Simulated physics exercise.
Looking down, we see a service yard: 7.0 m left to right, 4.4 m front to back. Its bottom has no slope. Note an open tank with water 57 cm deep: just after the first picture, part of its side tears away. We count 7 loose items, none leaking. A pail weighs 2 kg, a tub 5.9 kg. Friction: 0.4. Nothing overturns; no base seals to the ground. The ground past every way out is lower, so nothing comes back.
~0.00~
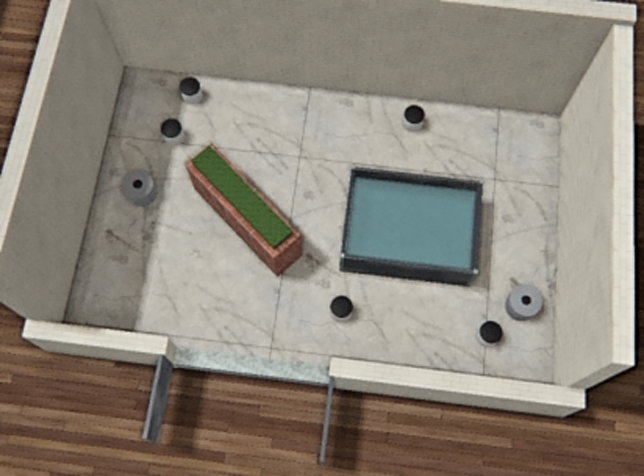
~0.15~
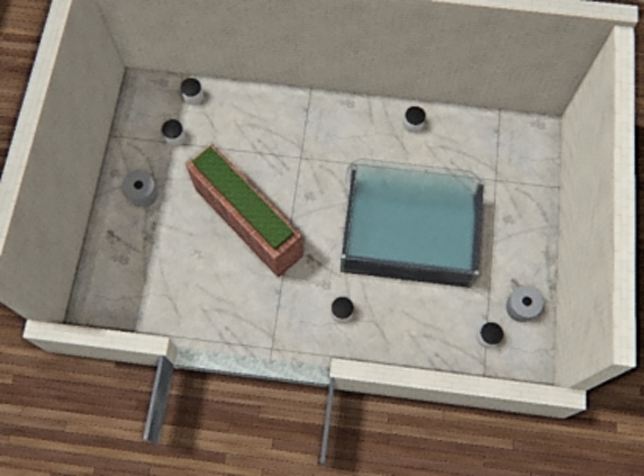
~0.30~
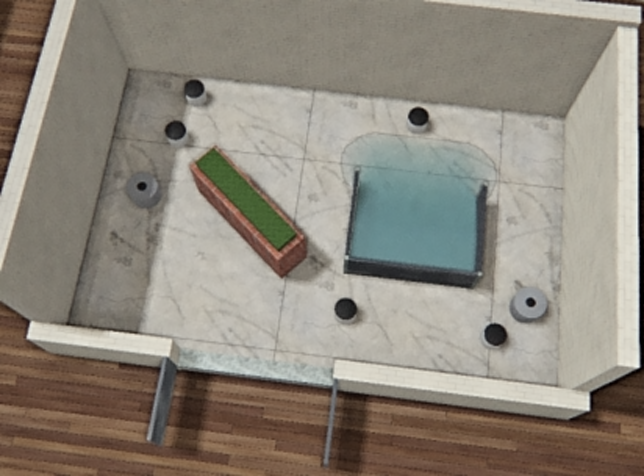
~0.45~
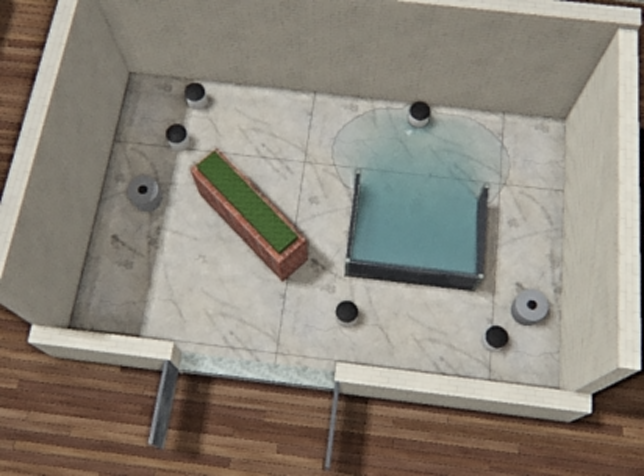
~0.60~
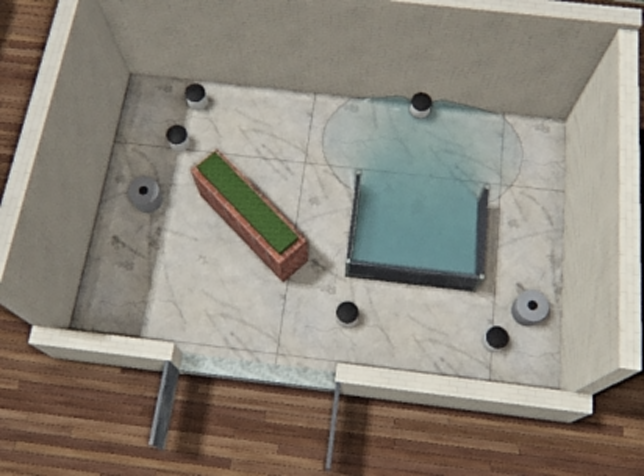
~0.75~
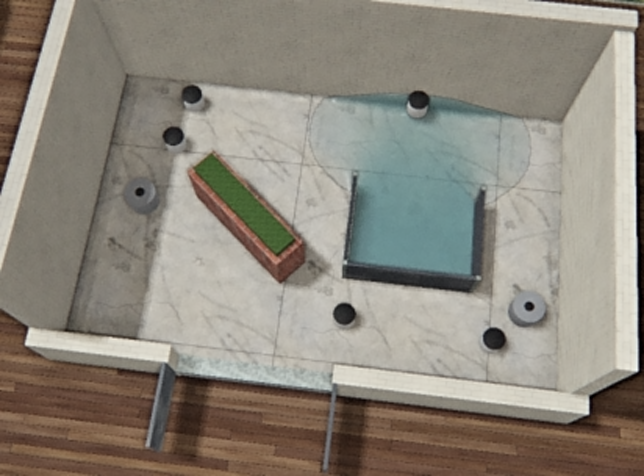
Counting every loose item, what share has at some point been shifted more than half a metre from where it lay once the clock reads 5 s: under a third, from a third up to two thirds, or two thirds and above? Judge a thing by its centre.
Upper band.
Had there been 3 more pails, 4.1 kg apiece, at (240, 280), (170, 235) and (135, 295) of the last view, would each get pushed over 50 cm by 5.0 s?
Answers in order are does not cross, does not cross and does not cross.
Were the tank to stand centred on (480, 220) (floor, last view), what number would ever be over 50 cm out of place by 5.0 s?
Result: 3.
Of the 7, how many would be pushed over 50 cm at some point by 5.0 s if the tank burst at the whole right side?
Then it comes to 6.
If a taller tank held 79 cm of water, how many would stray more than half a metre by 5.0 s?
Then it comes to 7.
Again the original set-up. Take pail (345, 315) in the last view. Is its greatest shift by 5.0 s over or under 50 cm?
Verdict: Not exceeding.
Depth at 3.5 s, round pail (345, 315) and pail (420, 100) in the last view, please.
Roughly 0 and 7 cm.
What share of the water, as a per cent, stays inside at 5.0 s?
Roughly 100 percent.
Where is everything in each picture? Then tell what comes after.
In the first picture, a pail at (415, 114) rests on the ground; a pail at (190, 86), on the bottom; water covers 2.3 m2; 0 of 7 have shifted.
In the second picture, a pail at (416, 115) rests on the ground; a pail at (191, 87), on the bottom; 3.2 m2 under water; 0 of 7 have shifted.
In the third picture, a pail at (419, 116), on the bottom; a pail at (194, 88), on the bottom; 4.3 m2 under water; 0 of 7 have shifted.
In the fourth picture, a pail at (420, 111) rests on the ground, 14 cm from its start; a pail at (195, 91), on the bottom; 5.6 m2 under water; 1 of 7 have shifted.
In the fifth picture, a pail at (422, 101), afloat, 29 cm from its start; a pail at (195, 92) rests on the ground; water covers 6.7 m2; 1 of 7 have shifted.
In the sixth picture, a pail at (419, 100), afloat, 29 cm from its start; a pail at (192, 94), on the bottom; 7.1 m2 under water; 1 of 7 have shifted.
After 1.1 s 0 of 7 are over 50 cm from their spots; 1 afloat.
After 2.2 s 2 of 7 are over 50 cm from their spots; 1 afloat.
After 3.5 s 5 of 7 are over 50 cm from their spots; 4 afloat.
After 5.0 s 6 of 7 are over 50 cm from their spots, and 6 have been at some point; 4 afloat.
